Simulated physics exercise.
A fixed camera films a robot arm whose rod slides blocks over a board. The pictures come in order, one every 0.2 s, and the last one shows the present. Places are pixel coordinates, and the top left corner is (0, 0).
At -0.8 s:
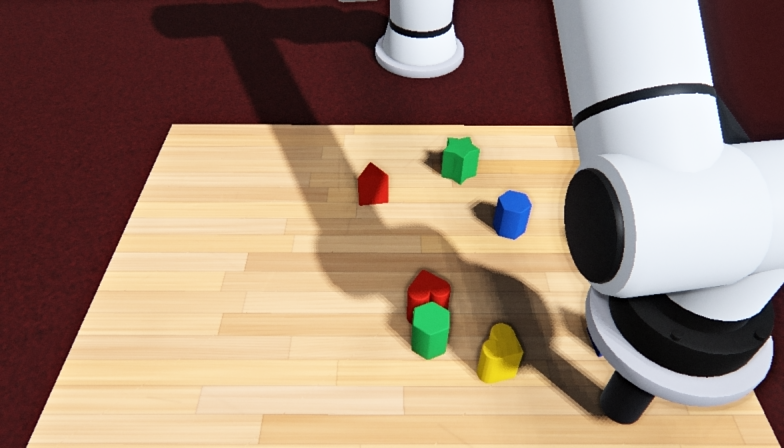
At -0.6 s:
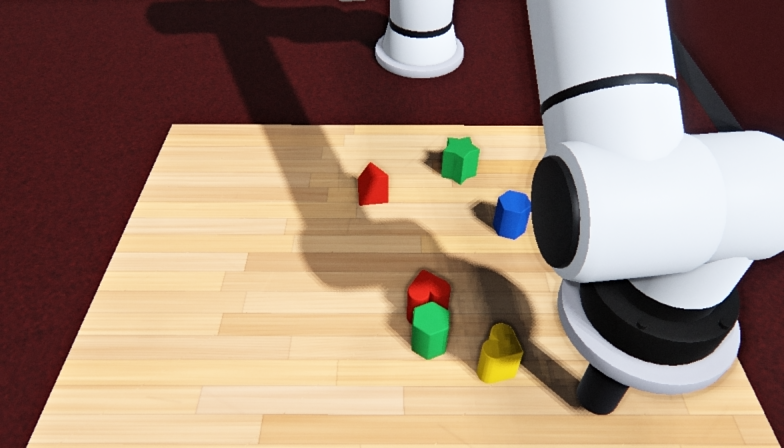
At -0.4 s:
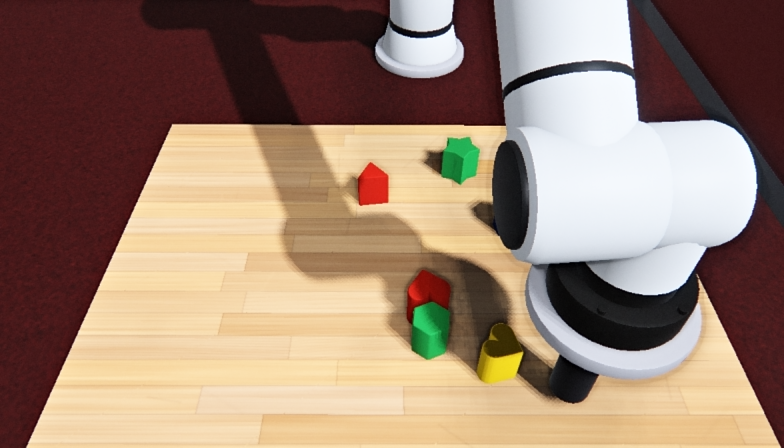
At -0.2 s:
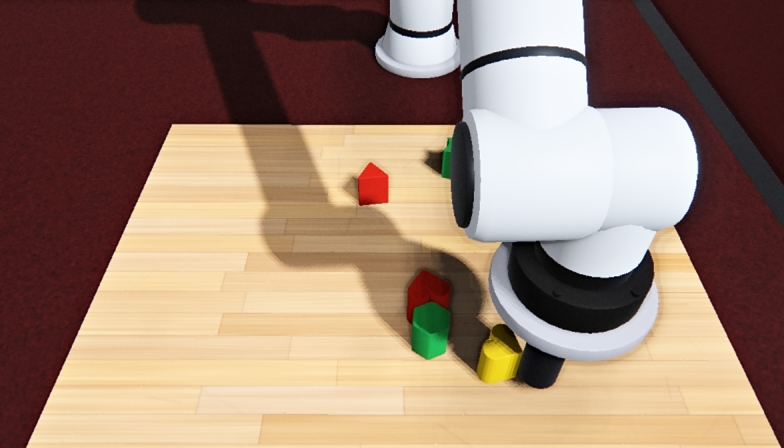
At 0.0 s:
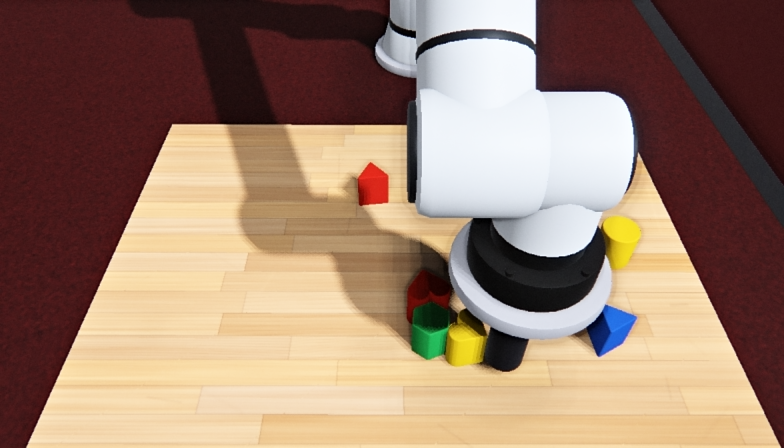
A robot arm moves left across the table and pushes the yellow heart block left.
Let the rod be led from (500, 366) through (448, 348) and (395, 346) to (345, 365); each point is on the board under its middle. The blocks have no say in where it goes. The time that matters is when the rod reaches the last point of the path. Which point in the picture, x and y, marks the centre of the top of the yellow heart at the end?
It will end up at (322, 315).
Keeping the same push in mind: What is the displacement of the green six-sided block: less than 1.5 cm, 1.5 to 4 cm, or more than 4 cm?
It gets moved over 4 cm.
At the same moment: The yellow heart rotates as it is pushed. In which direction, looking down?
Prediction: Clockwise.
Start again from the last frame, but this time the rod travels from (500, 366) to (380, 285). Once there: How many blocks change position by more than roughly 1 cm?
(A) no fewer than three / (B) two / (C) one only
My answer is option A.
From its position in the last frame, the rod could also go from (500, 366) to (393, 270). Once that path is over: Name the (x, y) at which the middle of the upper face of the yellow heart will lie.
It should be at (408, 294) by then.
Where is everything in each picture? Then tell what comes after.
In the first picture, tip of the rod at (620, 406), middles of tops, red heart at (428, 286), green six-sided block at (431, 317), yellow heart at (502, 342).
In the second picture, rod at (597, 397), nothing pushed.
In the third picture, rod at (569, 386), nothing pushed.
In the fourth picture, rod at (538, 372), nothing pushed.
In the fifth picture, rod at (503, 356), red heart at (428, 286), green six-sided block at (431, 317), yellow heart at (469, 326).
What follows on the original path. One third of the way, rod at (449, 338); red heart at (425, 284), turned 15° clockwise; green six-sided block at (380, 308), turned 15° clockwise; yellow heart at (412, 313), turned 15° anticlockwise.
Two thirds of the way, rod at (394, 336); red heart at (425, 284), turned 15° clockwise; green six-sided block at (329, 296), turned 25° clockwise; yellow heart at (358, 307).
At the end, rod at (344, 355); red heart at (425, 284), turned 15° clockwise; green six-sided block at (312, 288), turned 60° clockwise; yellow heart at (322, 315), turned 50° clockwise.
